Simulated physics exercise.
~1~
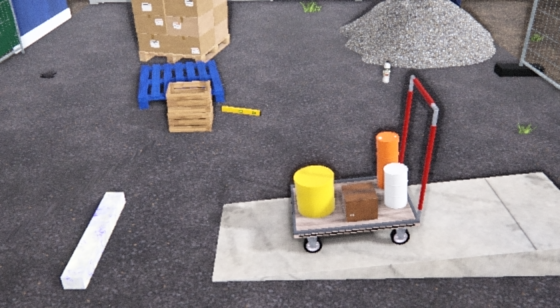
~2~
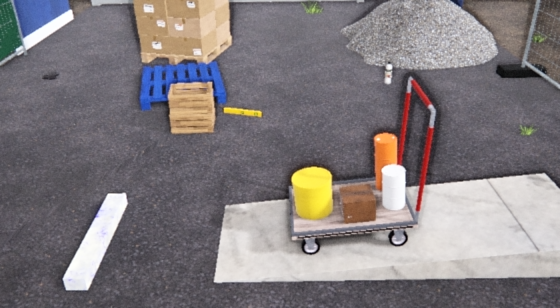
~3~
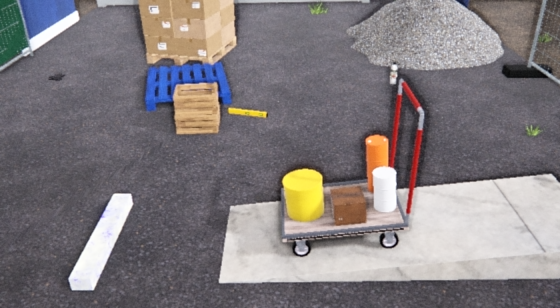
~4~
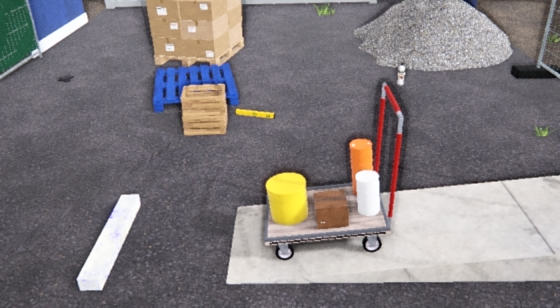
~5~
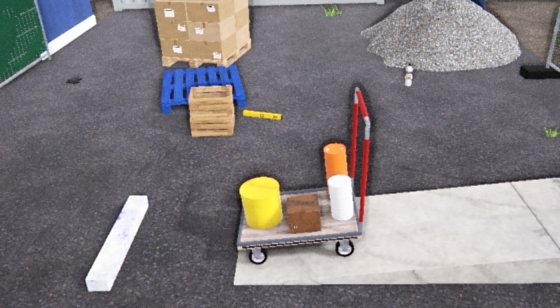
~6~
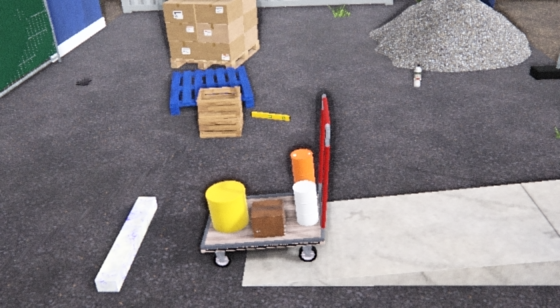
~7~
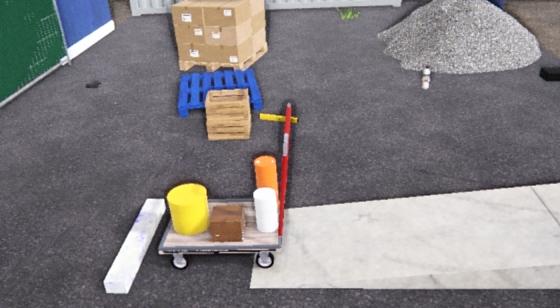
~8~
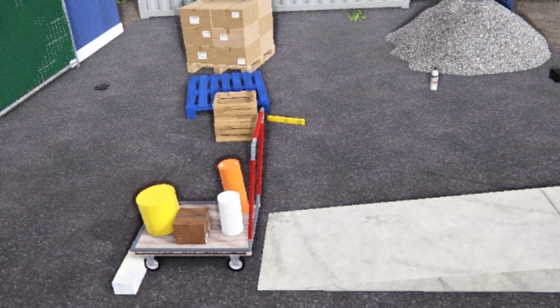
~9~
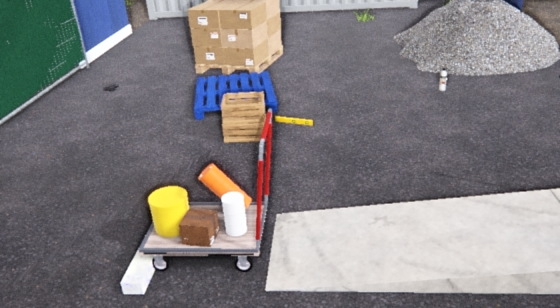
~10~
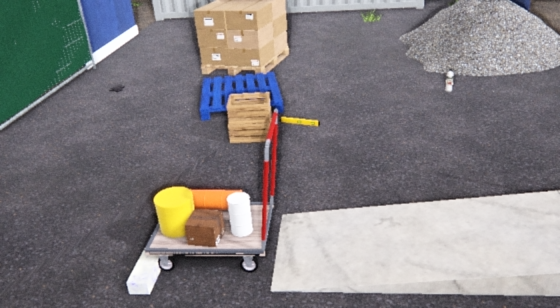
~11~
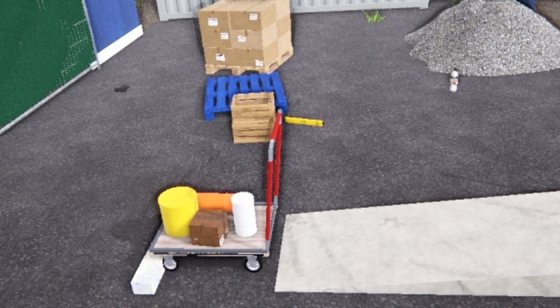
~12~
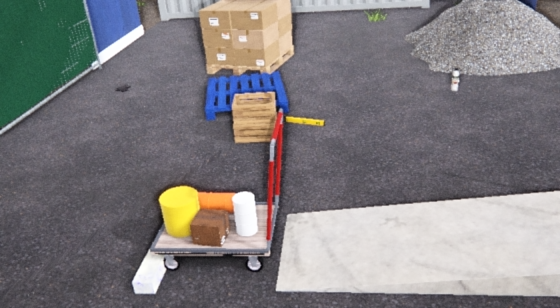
At first, a flat trolley with a red handle stands on a pale concrete strip, carrying a yellow pail, a brown box, a white canister and a taller orange canister. It begins rolling left, slowly and then faster, while a stack of cartons, a blue pallet and a gravel heap sit behind. The trolley leaves the pale strip and halts against a white kerb block. As it stops, the orange canister tips left and topples onto its side behind the brown box. It ends lying on the deck, while the other three items remain upright beside it.
